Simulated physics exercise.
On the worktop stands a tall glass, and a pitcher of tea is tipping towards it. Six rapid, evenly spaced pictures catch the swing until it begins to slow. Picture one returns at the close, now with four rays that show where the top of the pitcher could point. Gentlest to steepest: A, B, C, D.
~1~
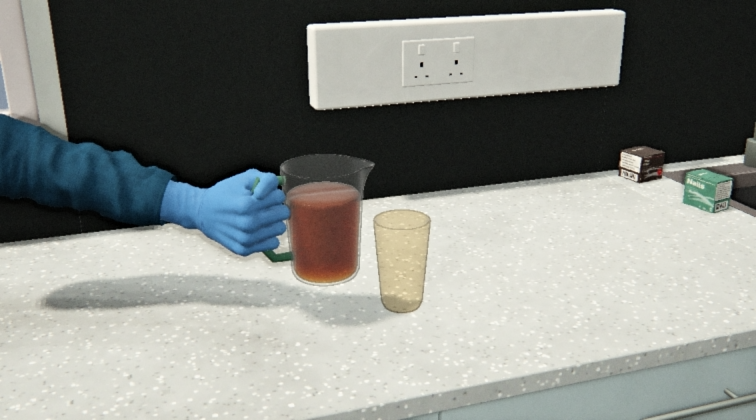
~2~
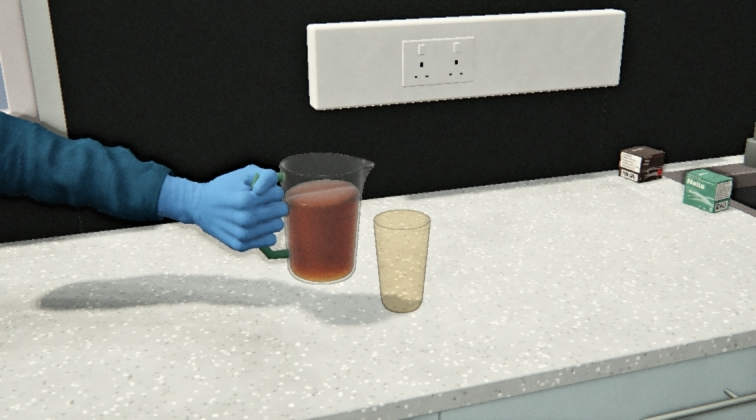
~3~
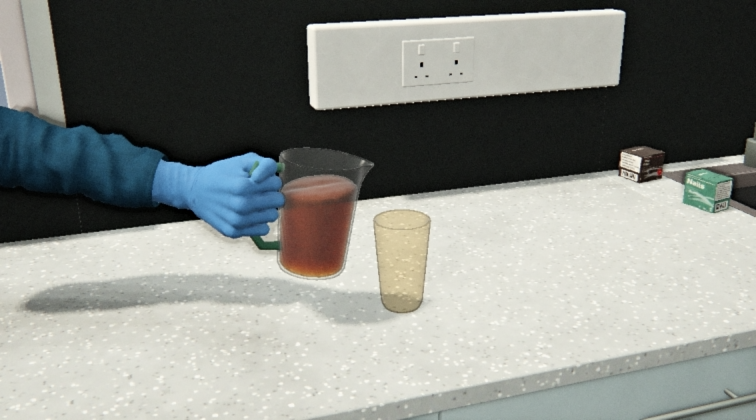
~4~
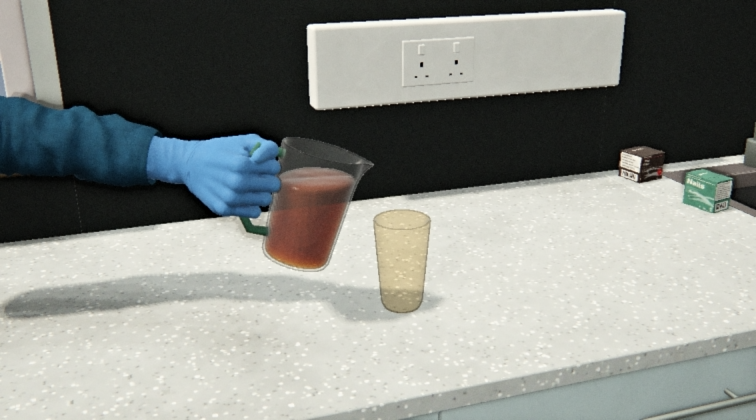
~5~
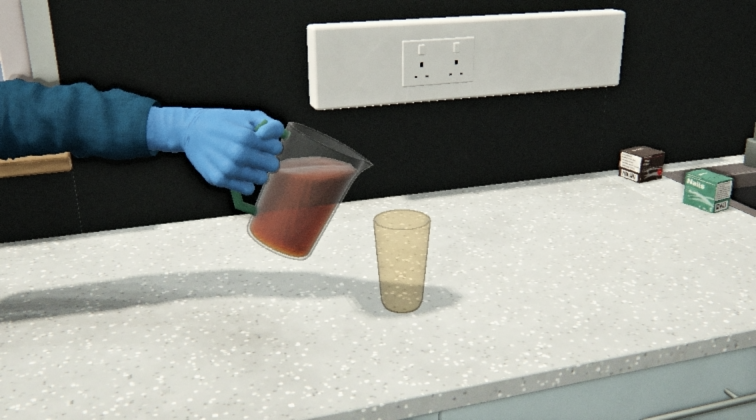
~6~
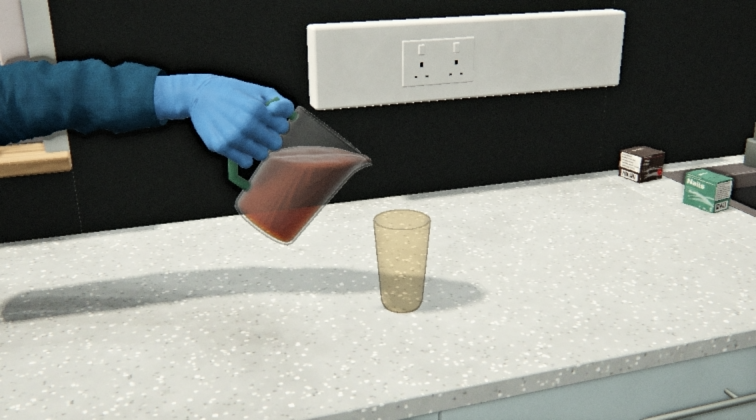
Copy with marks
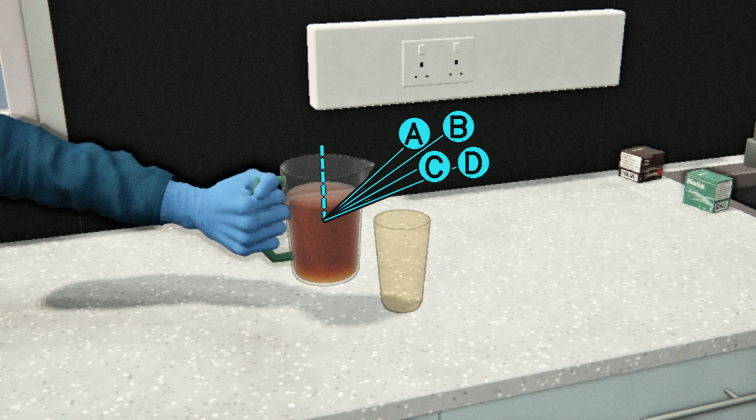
On a speckled worktop, a blue-gloved hand held a clear pitcher of reddish-brown tea beside an empty tall glass, then lifted its base and gradually tilted it to the right, with nothing leaving the lip.
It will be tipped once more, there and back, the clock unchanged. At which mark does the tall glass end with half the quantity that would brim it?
Take B.
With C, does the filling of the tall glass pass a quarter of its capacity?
Yes, it does.
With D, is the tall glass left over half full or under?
Over.
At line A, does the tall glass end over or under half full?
Under half.
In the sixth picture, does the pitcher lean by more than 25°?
Yes, it does.
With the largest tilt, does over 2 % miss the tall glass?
Yes.
On the marked copy, A at (403, 147); B at (443, 134); C at (417, 169); D at (456, 166).
If A is chosen, the tall glass ends with about 31 % of what it can hold.
If B is chosen, the tall glass ends with about 52 % of what it can hold.
If C is chosen, the tall glass ends with about 74 % of what it can hold; 3 % of the tea is spilt.
If D is chosen, the tall glass ends with about 84 % of what it can hold; 15 % of the tea is spilt.
